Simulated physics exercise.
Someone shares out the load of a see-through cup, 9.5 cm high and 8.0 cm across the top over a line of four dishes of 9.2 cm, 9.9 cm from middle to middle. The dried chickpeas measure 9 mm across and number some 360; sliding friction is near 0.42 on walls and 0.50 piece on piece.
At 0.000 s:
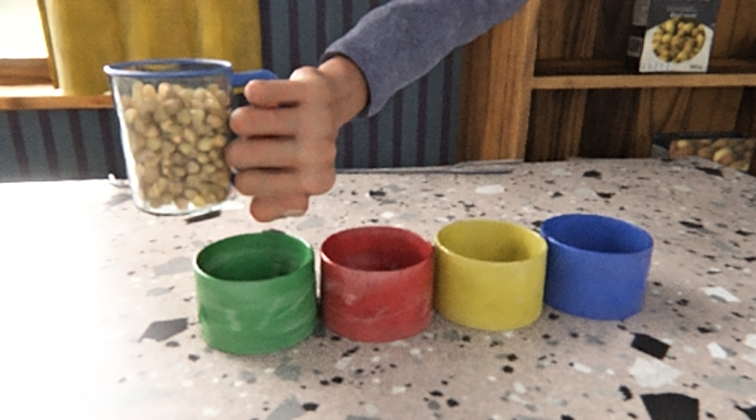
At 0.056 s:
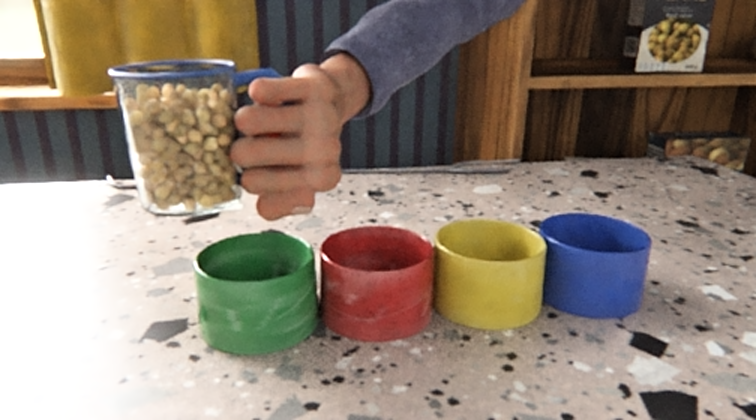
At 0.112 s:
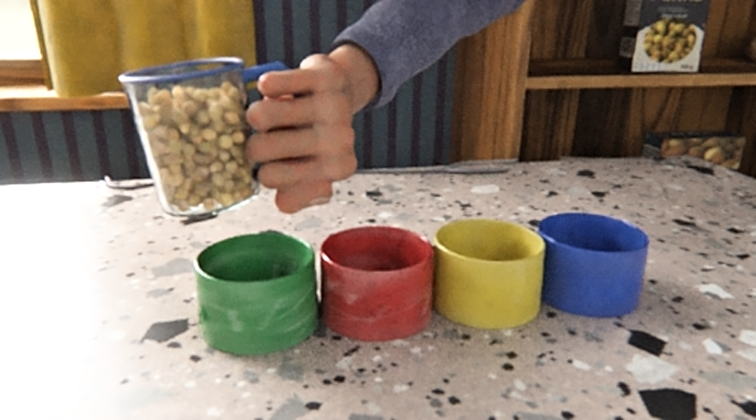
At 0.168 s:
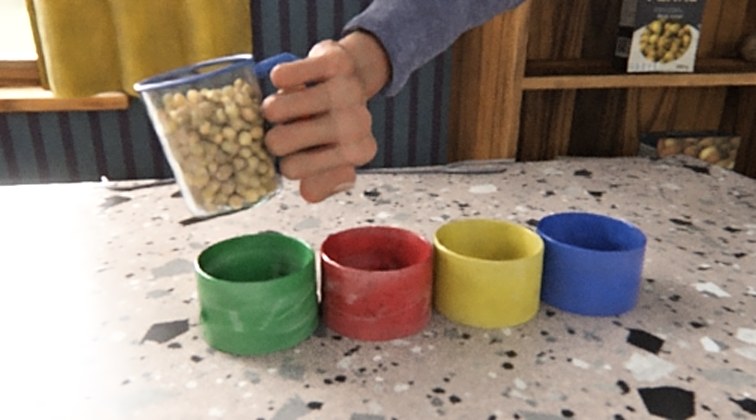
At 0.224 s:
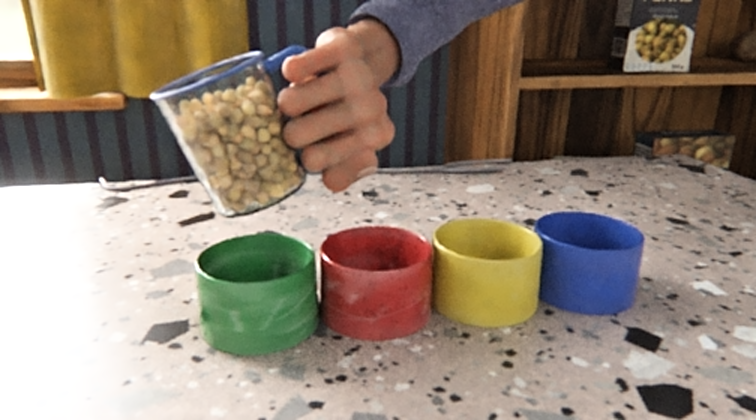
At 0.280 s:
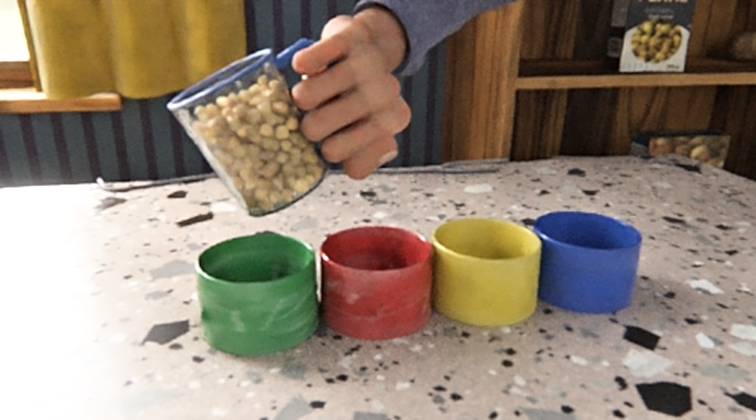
On a speckled tabletop, a hand tilting a clear cup of dried chickpeas leftward while moving it right above four coloured dishes.
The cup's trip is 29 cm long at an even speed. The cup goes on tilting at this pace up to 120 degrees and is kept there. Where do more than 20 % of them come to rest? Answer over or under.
Red dish: Over; blue dish: Under; green dish: Under; yellow dish: Over; on the counter: Under.
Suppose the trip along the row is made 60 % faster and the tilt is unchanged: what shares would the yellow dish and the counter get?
Yellow 90, counter 10.
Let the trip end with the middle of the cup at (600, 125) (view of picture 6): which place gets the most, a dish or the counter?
The winner: Yellow.
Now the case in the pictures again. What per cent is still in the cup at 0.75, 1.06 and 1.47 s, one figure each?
About 100, 70, 5.
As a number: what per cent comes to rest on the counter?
About 10 per cent.
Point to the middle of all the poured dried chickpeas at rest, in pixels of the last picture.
Around (459, 283).
After 0.75 s, tilt 84 degrees; cup holds 100 %.
After 1.06 s, tilt 119 degrees; cup holds 70 %, red 20 %.
Then, at 1.47 s, tilt 120 degrees; cup holds 5 %, red 25 %, yellow 55 %.
By 2.2 s all is still; red 25 %, blue 0 %, green 0 %, yellow 60 %, counter 10 %.
